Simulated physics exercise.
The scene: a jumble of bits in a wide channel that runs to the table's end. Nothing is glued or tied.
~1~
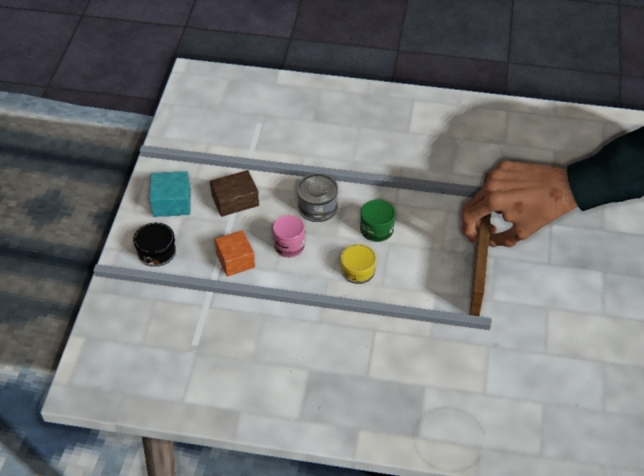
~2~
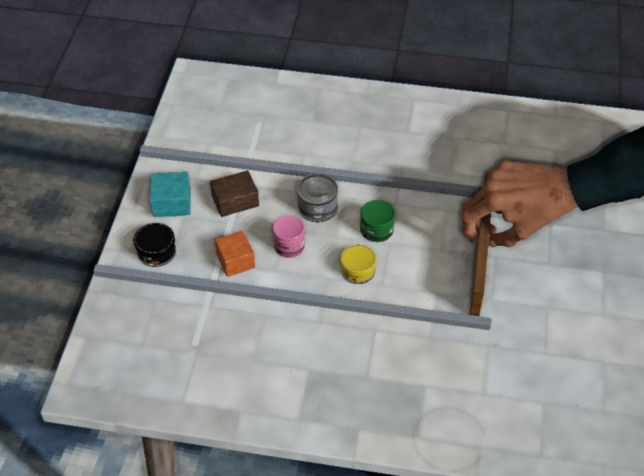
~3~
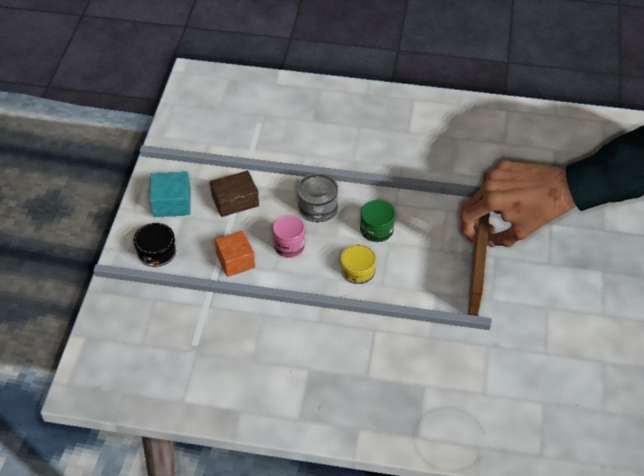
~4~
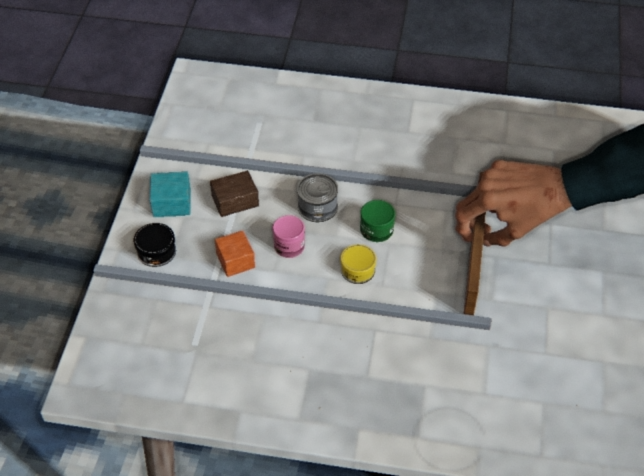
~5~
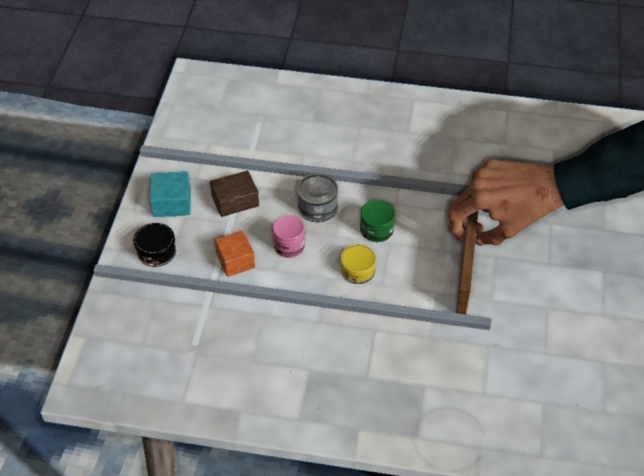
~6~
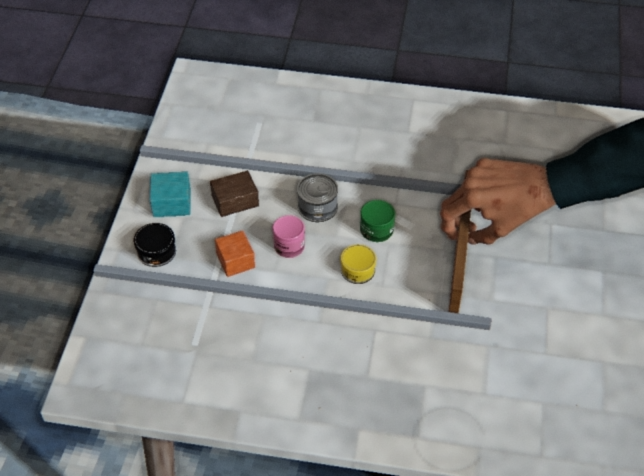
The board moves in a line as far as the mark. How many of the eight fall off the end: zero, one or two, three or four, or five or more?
Here the number that fall off is zero.
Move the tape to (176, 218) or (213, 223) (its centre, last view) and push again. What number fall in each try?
In that order 1 and 0.
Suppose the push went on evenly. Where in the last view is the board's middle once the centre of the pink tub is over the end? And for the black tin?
For the pink tub at (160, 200), for the black tin at (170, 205).
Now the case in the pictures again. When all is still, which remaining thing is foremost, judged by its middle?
The turquoise block ends nearest.
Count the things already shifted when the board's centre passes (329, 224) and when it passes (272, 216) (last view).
At the one place 4, at the other 6.
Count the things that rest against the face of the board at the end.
The number is 3.
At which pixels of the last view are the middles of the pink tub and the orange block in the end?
Near (187, 217) and (181, 256).
Early on, none off yet; turquoise block at rest near (171, 194); black tin at rest near (155, 245); brown block at rest near (235, 194).
Finally, the number that fall off is zero.
